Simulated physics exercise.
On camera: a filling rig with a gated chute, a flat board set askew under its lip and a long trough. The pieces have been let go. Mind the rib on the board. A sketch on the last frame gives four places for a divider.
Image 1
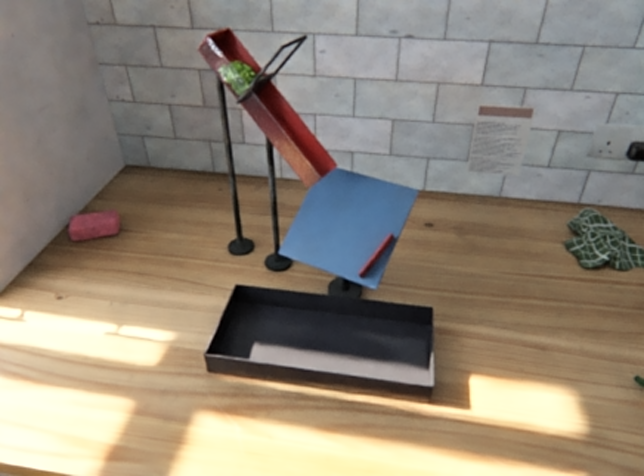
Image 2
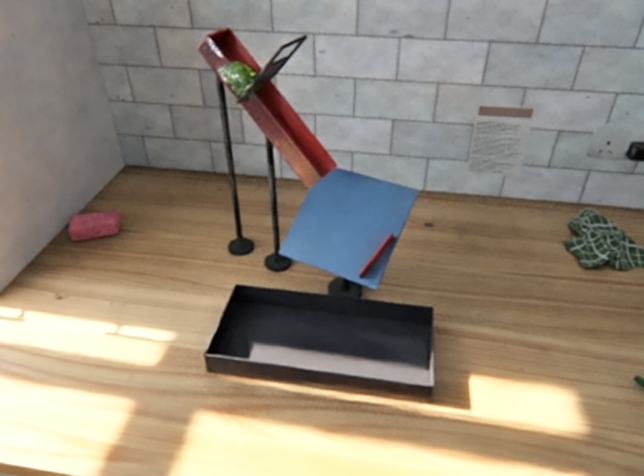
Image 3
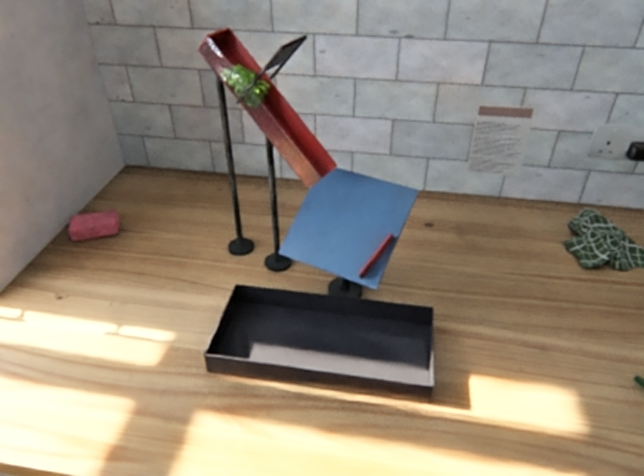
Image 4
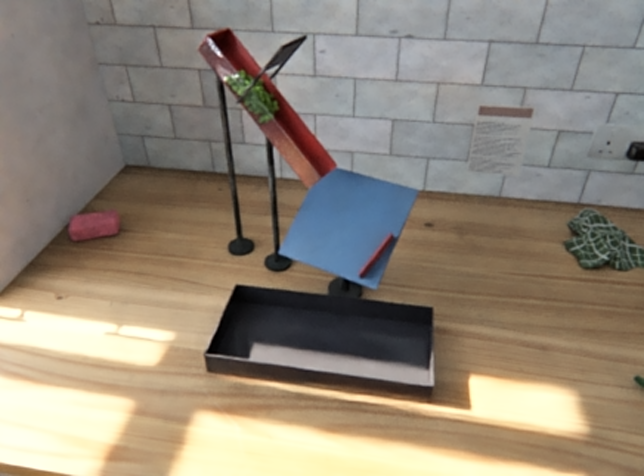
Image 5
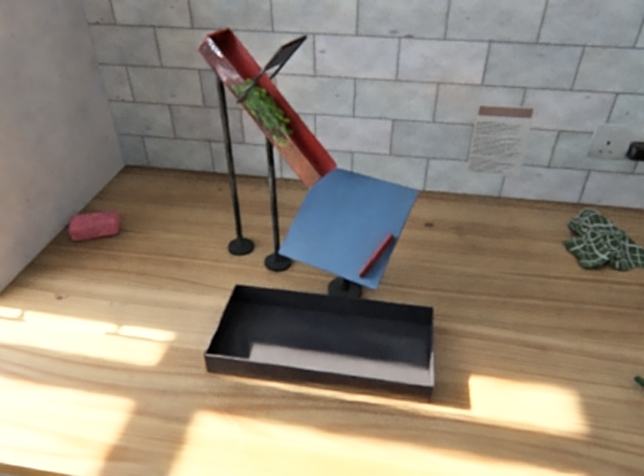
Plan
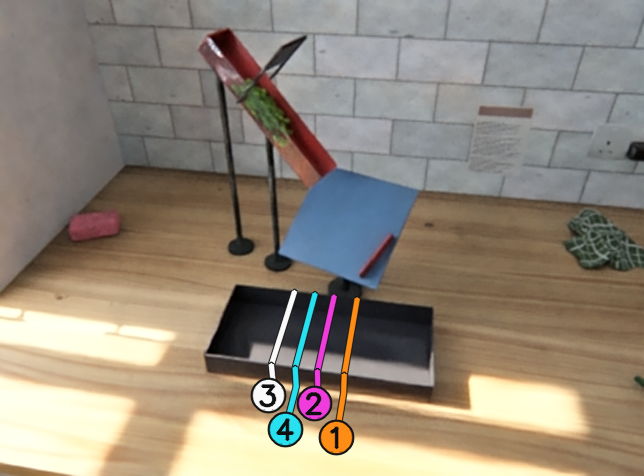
A clump of small green pieces slides down a sloping red chute past a raised dark gate, stretching into a longer streak as it moves down and to the right. The chute stands on thin black legs above a tilted blue board with a red rib and an empty black trough. The still camera looks down on a sunlit wooden surface before a pale brick wall.
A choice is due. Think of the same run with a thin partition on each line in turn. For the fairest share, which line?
Take 2.
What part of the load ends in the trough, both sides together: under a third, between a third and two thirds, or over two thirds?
It is over two thirds.
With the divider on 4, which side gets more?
More lands on the right.
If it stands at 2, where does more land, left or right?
Right.
On the marked copy, line 1 crosses the front rim at (344, 373); line 2 crosses the front rim at (317, 370); line 3 crosses the front rim at (271, 363); line 4 crosses the front rim at (295, 367).
With 1, of what is caught, nearly all on the left of the divider, a small part on the right.
With 2, of what is caught, about a third on the left of the divider, about two thirds on the right.
With 3, of what is caught, a stray few on the left of the divider, nearly all on the right.
With 4, of what is caught, a small part on the left of the divider, nearly all on the right.
